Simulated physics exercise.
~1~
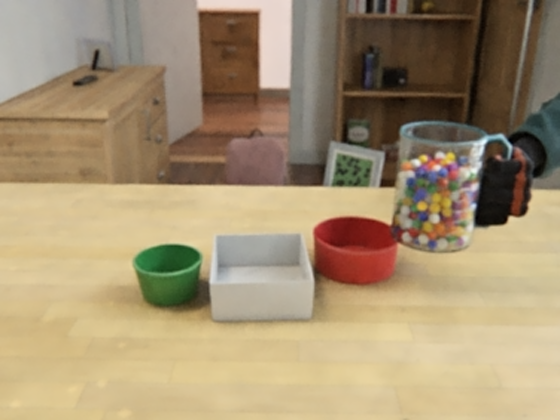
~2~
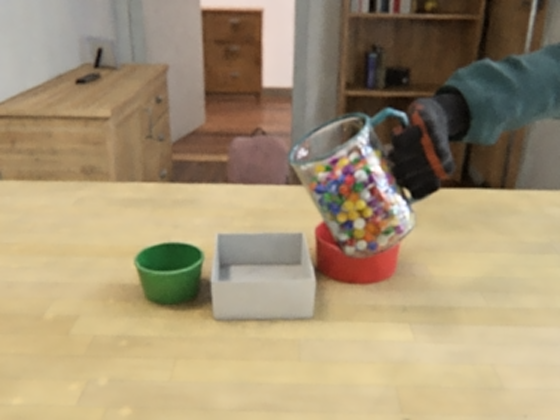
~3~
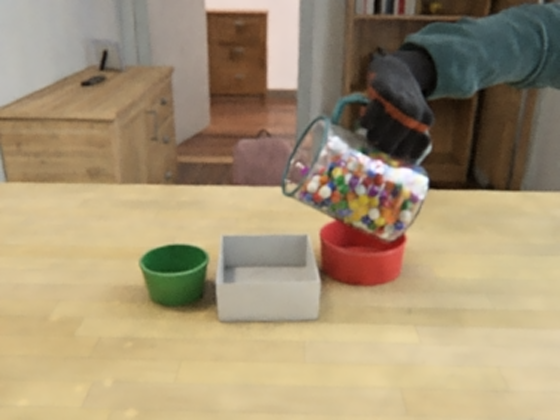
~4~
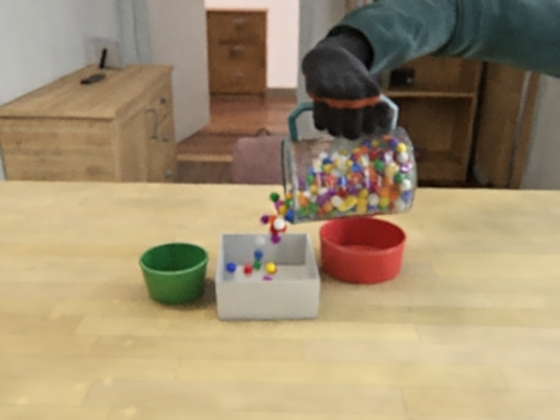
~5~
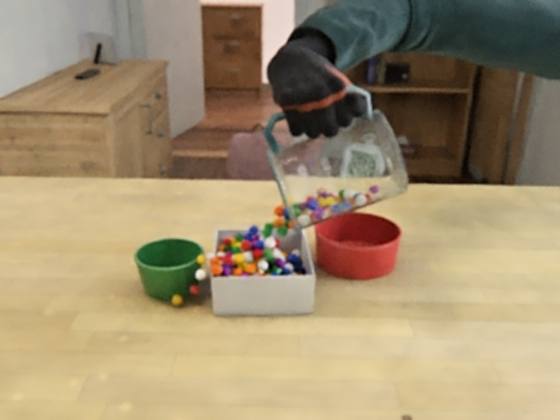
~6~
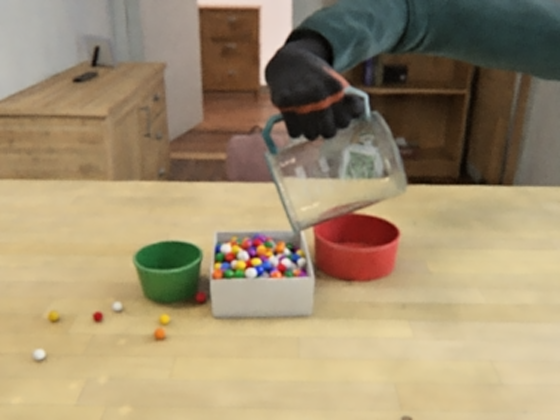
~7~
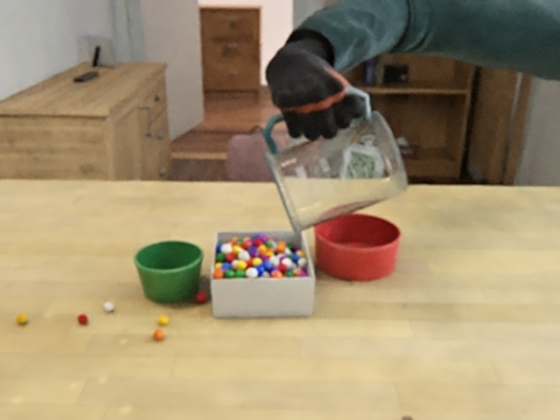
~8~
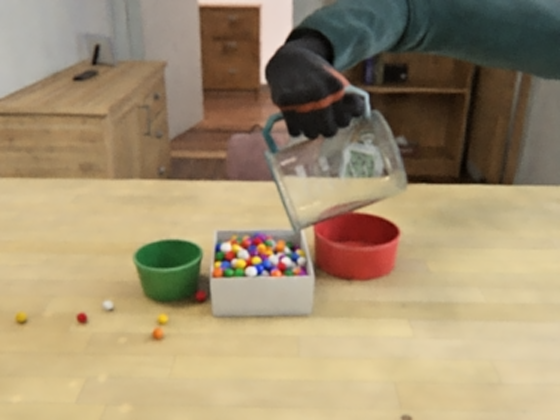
On a wooden table, a gloved hand tilting a clear jug, filling a white tin with colourful marbles, a few scattering left.
